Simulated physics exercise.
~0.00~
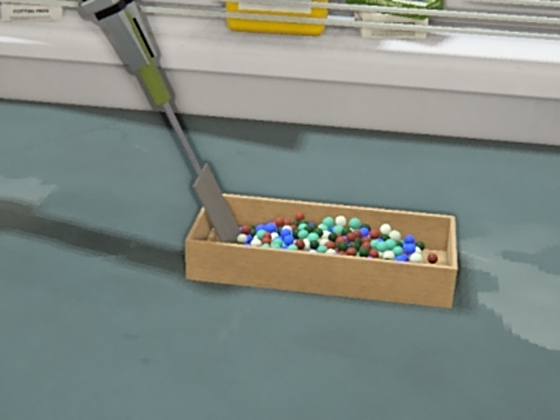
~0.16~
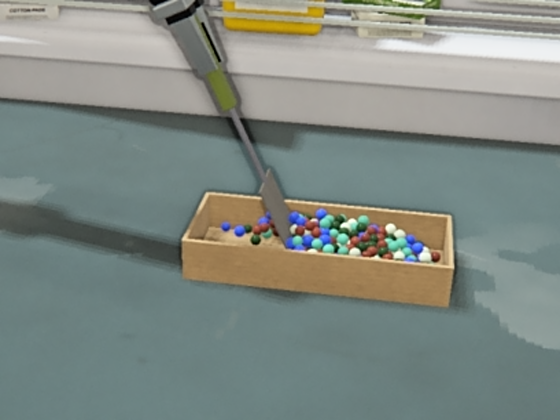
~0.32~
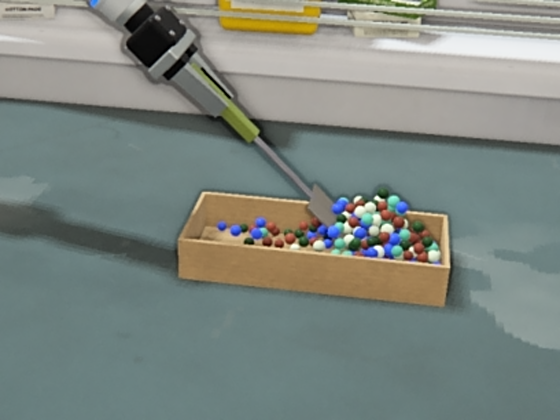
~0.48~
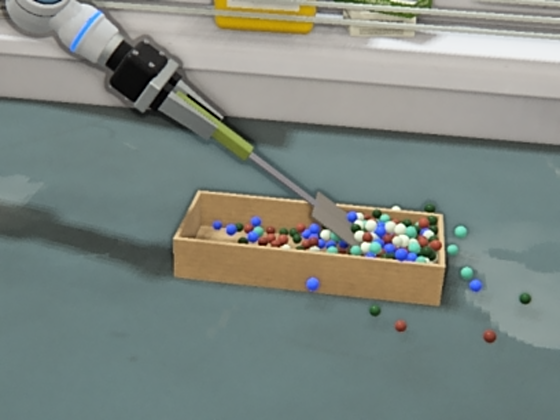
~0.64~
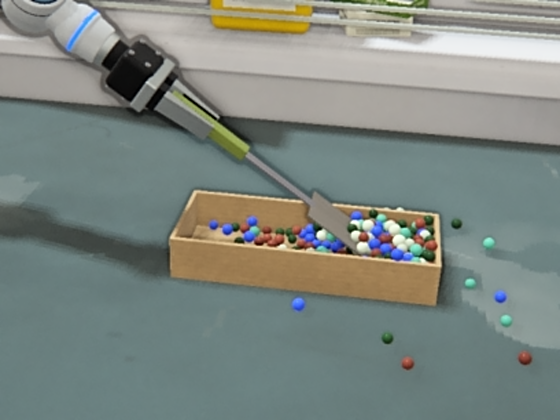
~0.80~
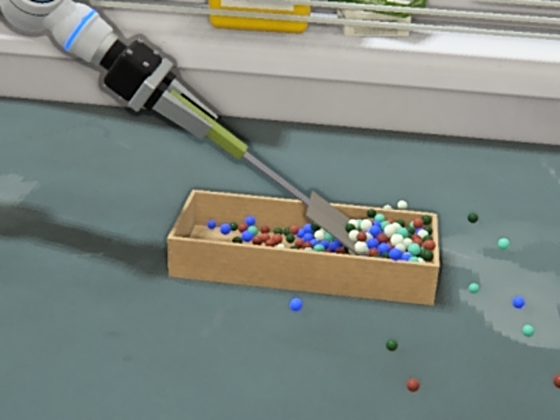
On a grey-green surface, a robot arm pushes a flat blade rightward through small coloured balls in a shallow rectangular box, heaping them at the right end until several spill over; the blade stops, and the stray balls roll outward while most remain inside.
